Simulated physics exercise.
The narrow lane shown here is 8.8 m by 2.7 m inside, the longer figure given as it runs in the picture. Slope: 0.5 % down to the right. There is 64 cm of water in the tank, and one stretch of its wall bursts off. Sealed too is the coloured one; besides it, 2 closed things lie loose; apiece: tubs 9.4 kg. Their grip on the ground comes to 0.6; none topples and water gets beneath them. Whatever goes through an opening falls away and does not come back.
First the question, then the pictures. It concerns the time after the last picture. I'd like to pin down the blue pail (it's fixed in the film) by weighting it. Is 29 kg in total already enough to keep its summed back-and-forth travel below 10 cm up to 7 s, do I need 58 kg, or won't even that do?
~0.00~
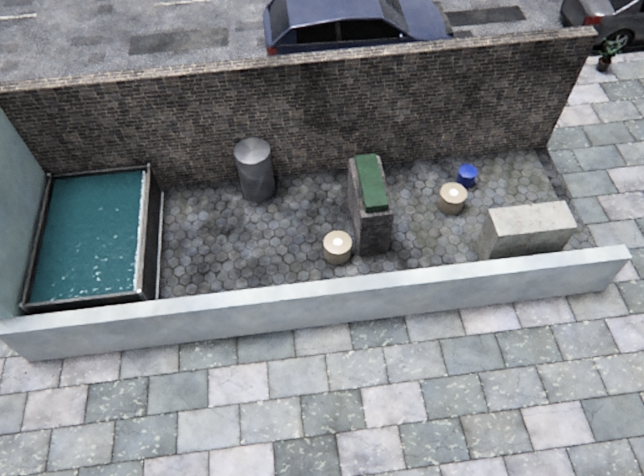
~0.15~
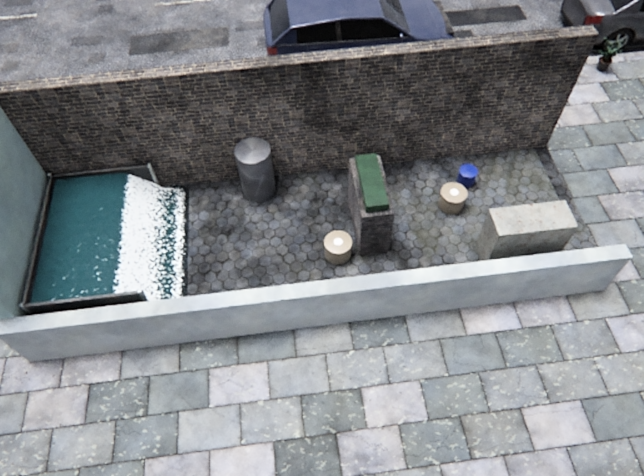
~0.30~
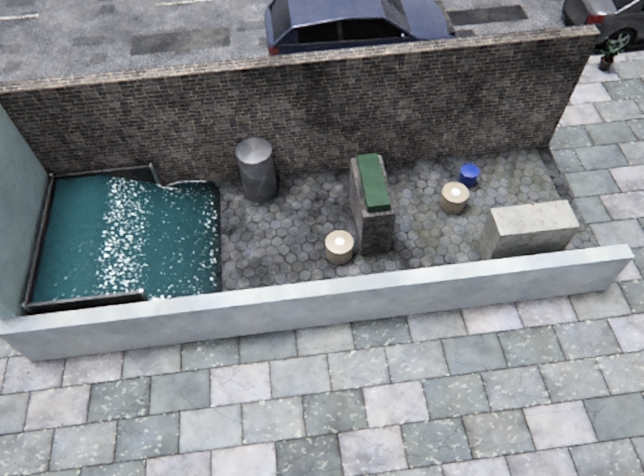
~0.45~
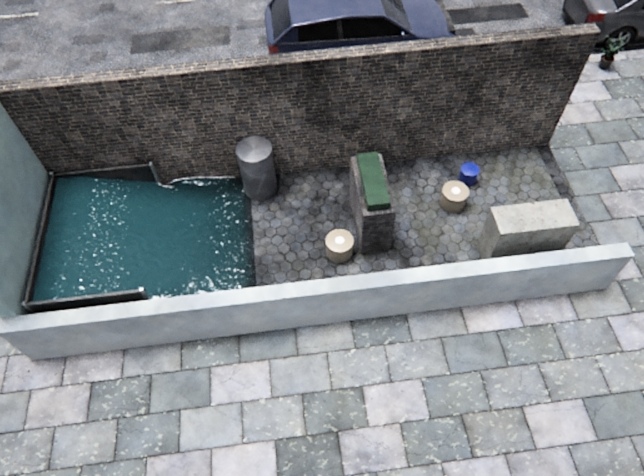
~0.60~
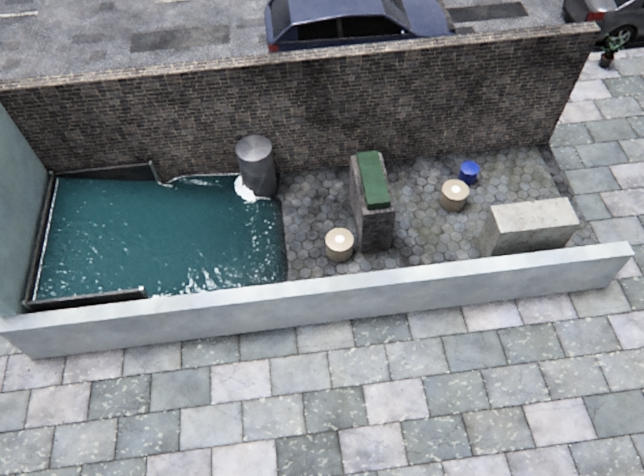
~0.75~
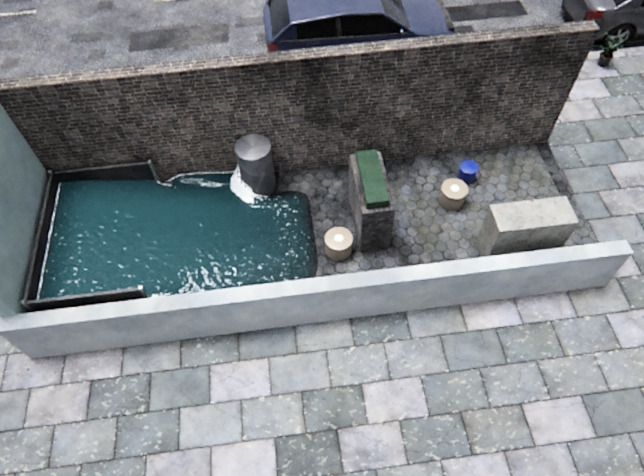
You can stop at the lighter total.
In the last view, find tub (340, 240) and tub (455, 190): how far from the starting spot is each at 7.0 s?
The one named first has moved 400 cm, the other 80 cm.
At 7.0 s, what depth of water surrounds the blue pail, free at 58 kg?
Something like 7 centimetres.
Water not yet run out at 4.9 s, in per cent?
Close to 86 in a hundred parts remain.
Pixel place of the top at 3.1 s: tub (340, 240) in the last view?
Close to pixel (465, 218).
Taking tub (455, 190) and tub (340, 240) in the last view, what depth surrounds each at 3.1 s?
About 9 and 17 cm.
After 1.4 s the blue pail would be 0 cm from its start with 29 kg and 0 cm from its start with 58 kg; 0 cm of water round it then.
After 3.1 s the blue pail would be 0 cm from its start with 29 kg and 0 cm from its start with 58 kg; 13 cm of water round it then.
After 4.9 s the blue pail would be 2 cm from its start with 29 kg and 0 cm from its start with 58 kg; 10 cm of water round it then.
After 7.0 s the blue pail would be 2 cm from its start with 29 kg and 0 cm from its start with 58 kg; 7 cm of water round it then.
